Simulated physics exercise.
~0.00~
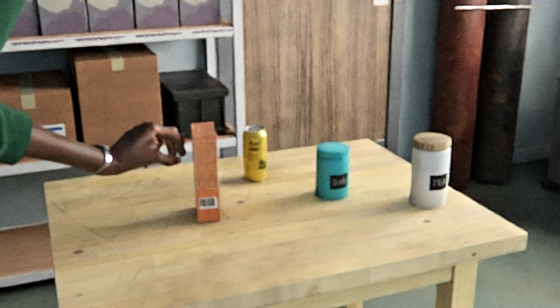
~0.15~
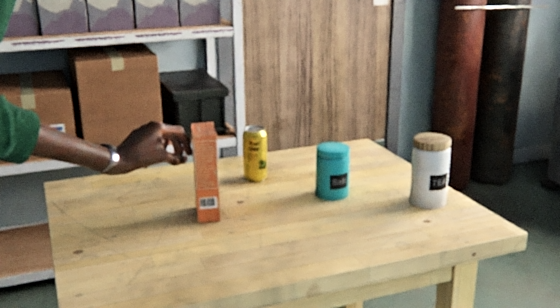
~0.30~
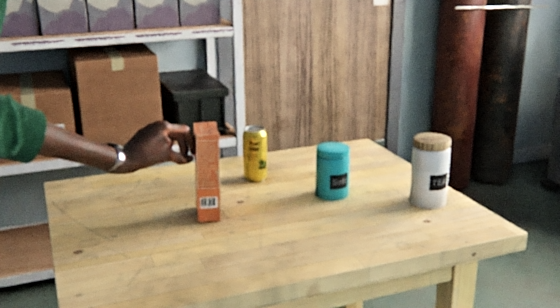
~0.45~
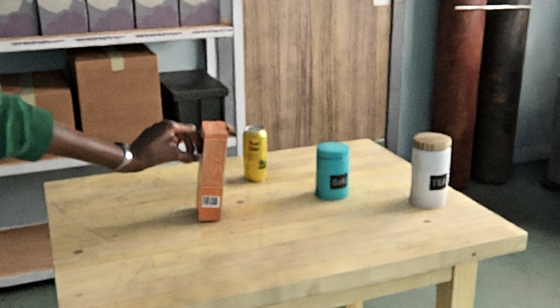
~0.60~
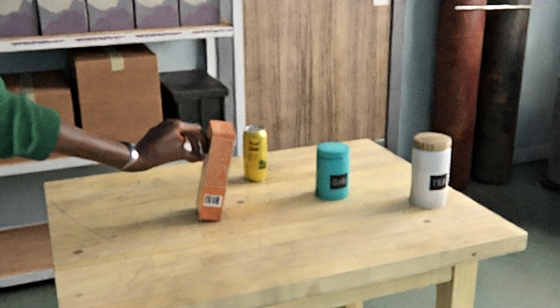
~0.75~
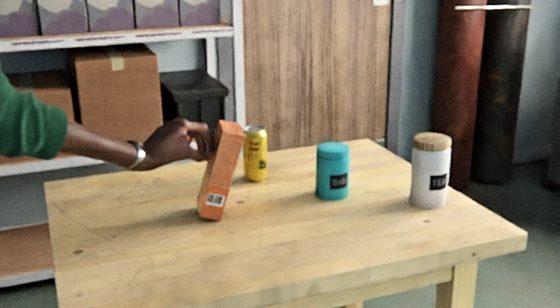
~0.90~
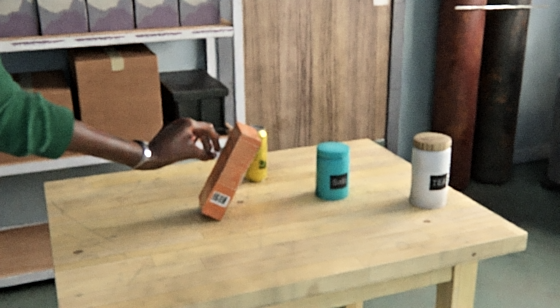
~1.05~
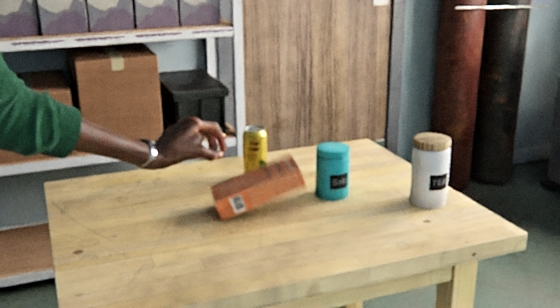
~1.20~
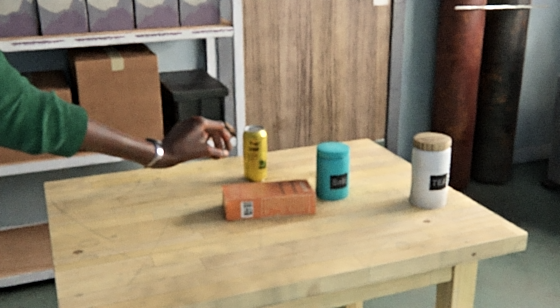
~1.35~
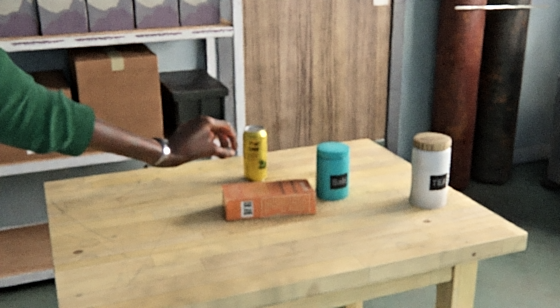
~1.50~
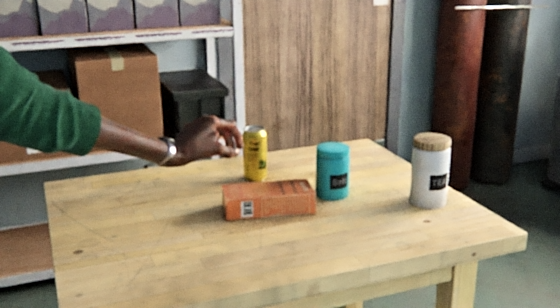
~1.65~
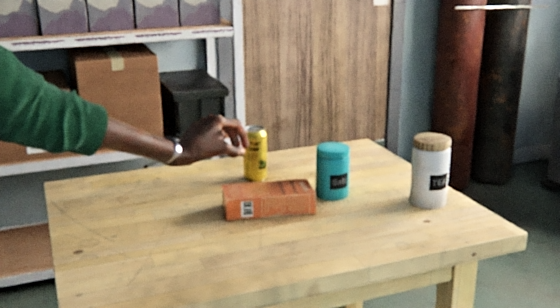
An orange packet tips rightward under a fingertip's push and ends lying on its side.
